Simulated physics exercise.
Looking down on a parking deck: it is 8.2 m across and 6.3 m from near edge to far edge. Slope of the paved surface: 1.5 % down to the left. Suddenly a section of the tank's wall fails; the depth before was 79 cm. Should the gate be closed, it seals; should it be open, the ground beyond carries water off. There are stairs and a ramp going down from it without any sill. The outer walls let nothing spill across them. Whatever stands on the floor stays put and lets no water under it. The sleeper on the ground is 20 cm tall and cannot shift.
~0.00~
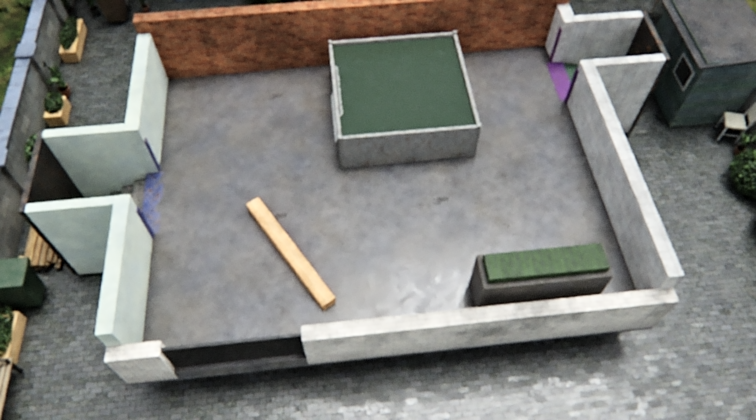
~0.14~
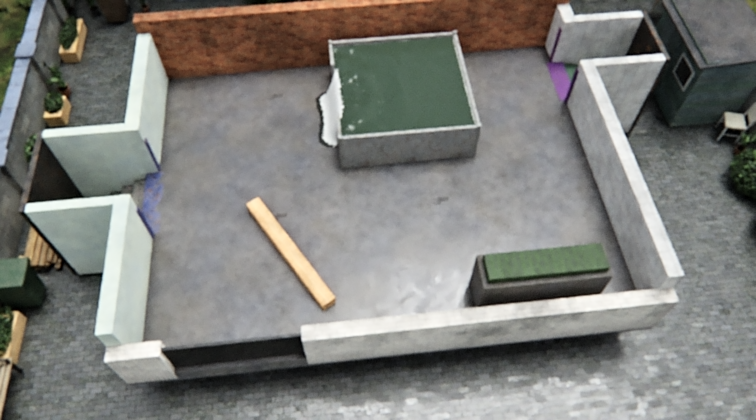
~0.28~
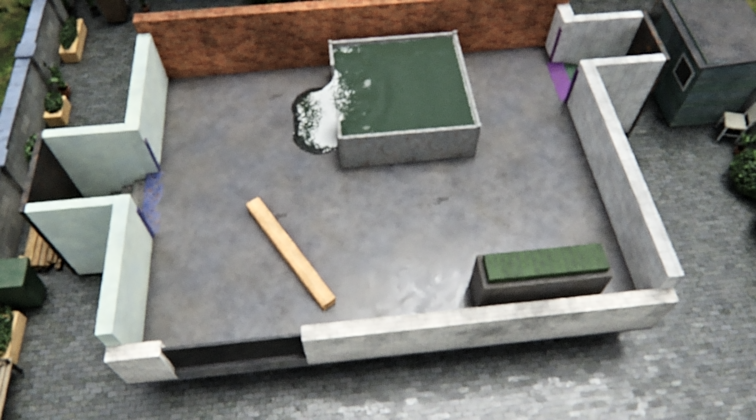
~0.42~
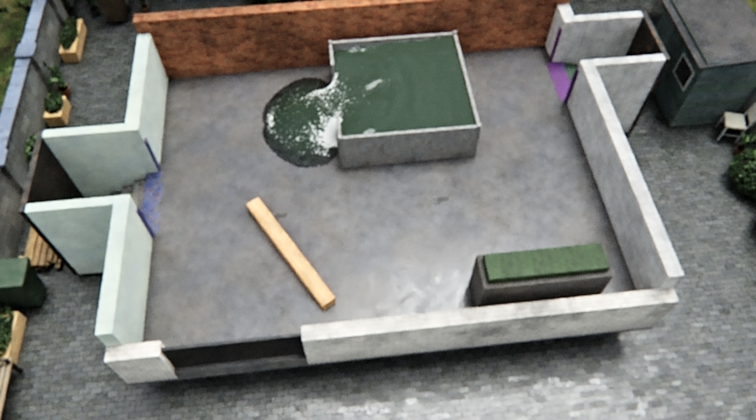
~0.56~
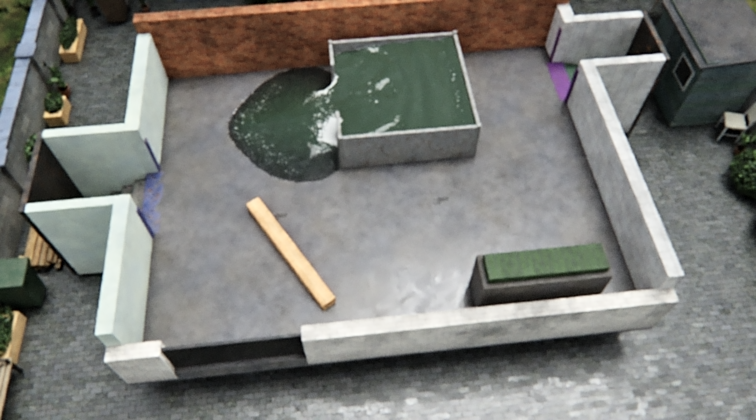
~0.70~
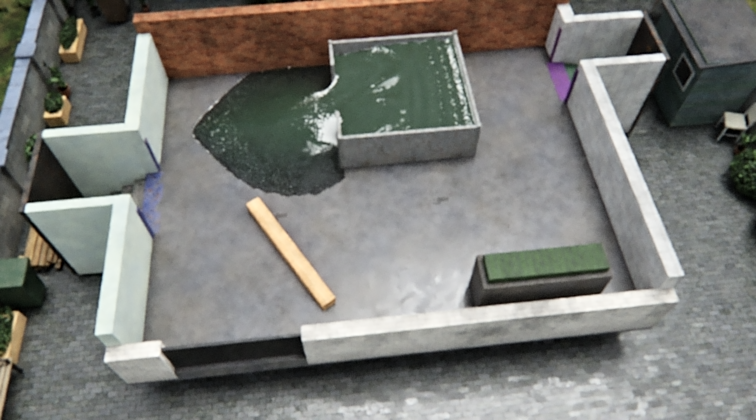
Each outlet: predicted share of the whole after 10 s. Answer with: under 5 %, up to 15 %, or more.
The gateway takes less than 5 %; the stairwell (marked blue) takes above 15 %; the down ramp (marked purple) takes less than 5 %.
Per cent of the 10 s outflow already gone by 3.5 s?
Share gone by then: Approx. 40 %.
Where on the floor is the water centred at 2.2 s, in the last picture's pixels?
Roughly (332, 119) in the last picture.
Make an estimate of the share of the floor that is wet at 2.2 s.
Wet share: Near 30 percent.
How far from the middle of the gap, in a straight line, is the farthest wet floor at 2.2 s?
Roughly 5.0 m.
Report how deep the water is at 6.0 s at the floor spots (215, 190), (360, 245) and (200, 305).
14, 1, 17 cm.
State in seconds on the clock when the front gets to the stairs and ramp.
Stairs 1.2 s, ramp 8.0 s.
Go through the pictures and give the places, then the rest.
The first picture shows still water, 79 cm deep, in the tank at (401, 85).
In the second picture, the front is at (325, 95), 0.7 m from the gap at (338, 107); 0.3 m2 of floor is under water; 79 cm left at the back of the tank.
In the third picture, the front is at (300, 100), 1.0 m from the gap at (338, 109); 1.1 m2 of floor is under water; 79 cm left at the back of the tank.
In the fourth picture, the front is at (268, 111), 1.5 m from the gap at (338, 110); 2.5 m2 of floor is under water; 79 cm left at the back of the tank.
In the fifth picture, water pours out at (338, 110) and has run 2.2 m, to (233, 126); deepest outside 48 cm, 77 cm at the tank's back.
In the sixth picture, the front is at (197, 131), 2.9 m from the gap at (338, 109); 6.7 m2 of floor is under water; 69 cm left at the back of the tank.
After 1.4 s water covers 25 % of the floor and is deepest (56 cm) near (168, 85); gone so far, the gateway 0 %, the stairwell (marked blue) 0 %, the down ramp (marked purple) 0 %.
After 2.2 s water covers 30 % of the floor and is deepest (55 cm) near (202, 81); gone so far, the gateway 0 %, the stairwell (marked blue) 4 %, the down ramp (marked purple) 0 %.
After 3.5 s water covers 35 % of the floor and is deepest (32 cm) near (167, 97); gone so far, the gateway 0 %, the stairwell (marked blue) 10 %, the down ramp (marked purple) 0 %.
After 6.0 s water covers 50 % of the floor and is deepest (31 cm) near (141, 362); gone so far, the gateway 0 %, the stairwell (marked blue) 16 %, the down ramp (marked purple) 0 %.
After 10.0 s water covers 85 % of the floor and is deepest (22 cm) near (141, 362); gone so far, the gateway 0 %, the stairwell (marked blue) 23 %, the down ramp (marked purple) 0 %.
